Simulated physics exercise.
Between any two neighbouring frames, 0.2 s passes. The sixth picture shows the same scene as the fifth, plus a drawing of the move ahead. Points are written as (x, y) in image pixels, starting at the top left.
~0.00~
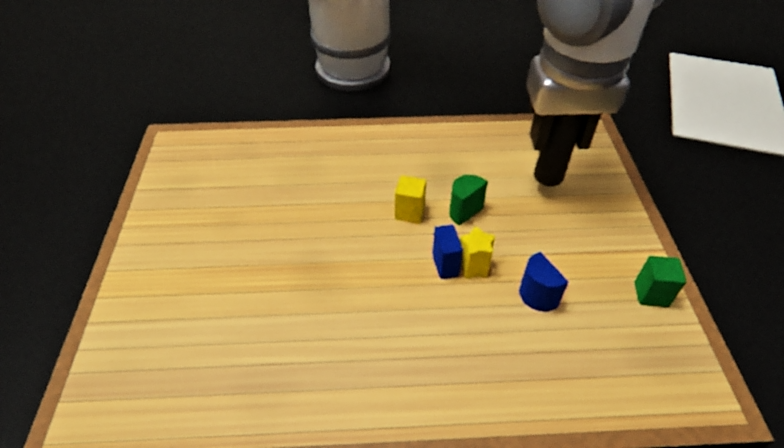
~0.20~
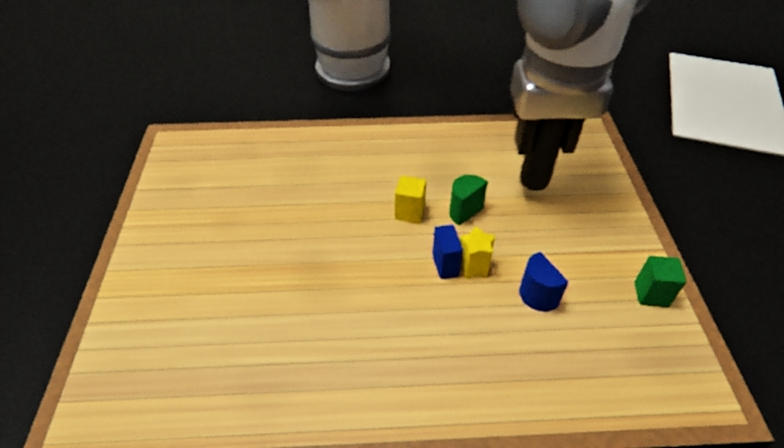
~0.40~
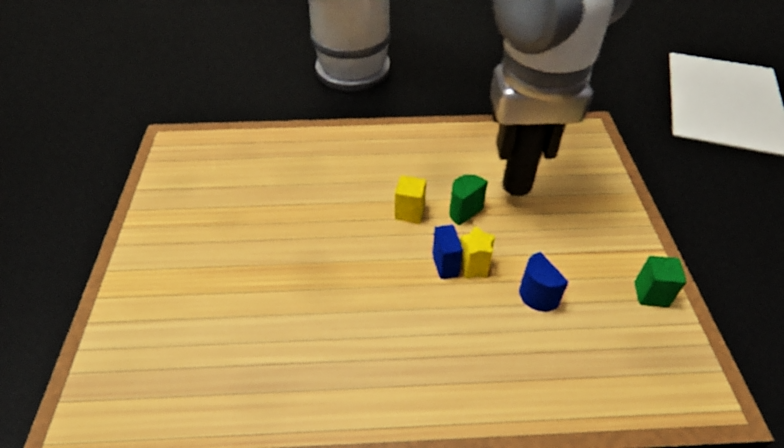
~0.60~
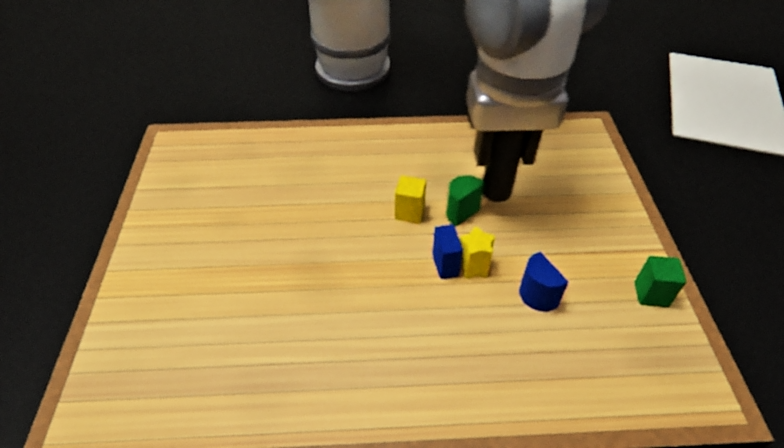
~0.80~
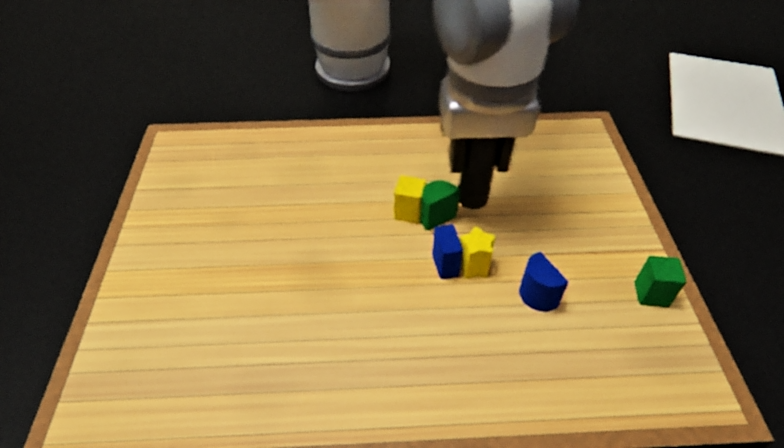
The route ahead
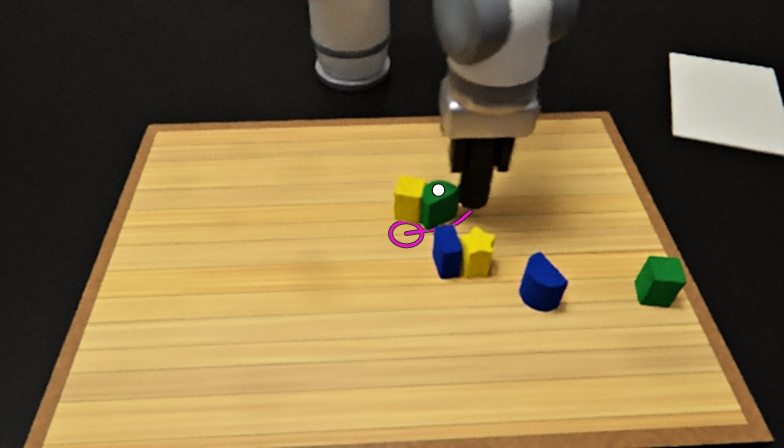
In this clip, a robotic arm with a dark post moves left over a wooden board scattered with yellow, green and blue blocks, then pushes the green D-shaped block left until it sits against the yellow square block.
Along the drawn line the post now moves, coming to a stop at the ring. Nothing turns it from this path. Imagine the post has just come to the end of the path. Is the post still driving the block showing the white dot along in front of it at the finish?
Final answer: Yes.
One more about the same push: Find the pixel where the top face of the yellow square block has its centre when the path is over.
It is at (381, 180).
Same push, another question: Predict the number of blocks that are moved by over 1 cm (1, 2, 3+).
I expect two blocks to be moved by more than 1 cm.
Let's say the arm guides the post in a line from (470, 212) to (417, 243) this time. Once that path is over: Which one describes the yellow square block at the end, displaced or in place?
Its place changes.
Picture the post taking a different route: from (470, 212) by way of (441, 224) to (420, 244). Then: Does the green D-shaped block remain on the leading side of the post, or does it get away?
I expect it to be beside or behind the post.
The drawn path runs from (470, 212) over (454, 224) and (431, 230) to (406, 234); the dot is on the green D-shaped block.
The first path, step by step. Halfway along, post (443, 216); yellow square block (389, 183), turned 45° clockwise; green D-shaped block (408, 198), turned 30° clockwise.
At the end, post (407, 221); yellow square block (381, 180), turned 70° clockwise; green D-shaped block (373, 201), turned 50° clockwise; blue oblong not moved.
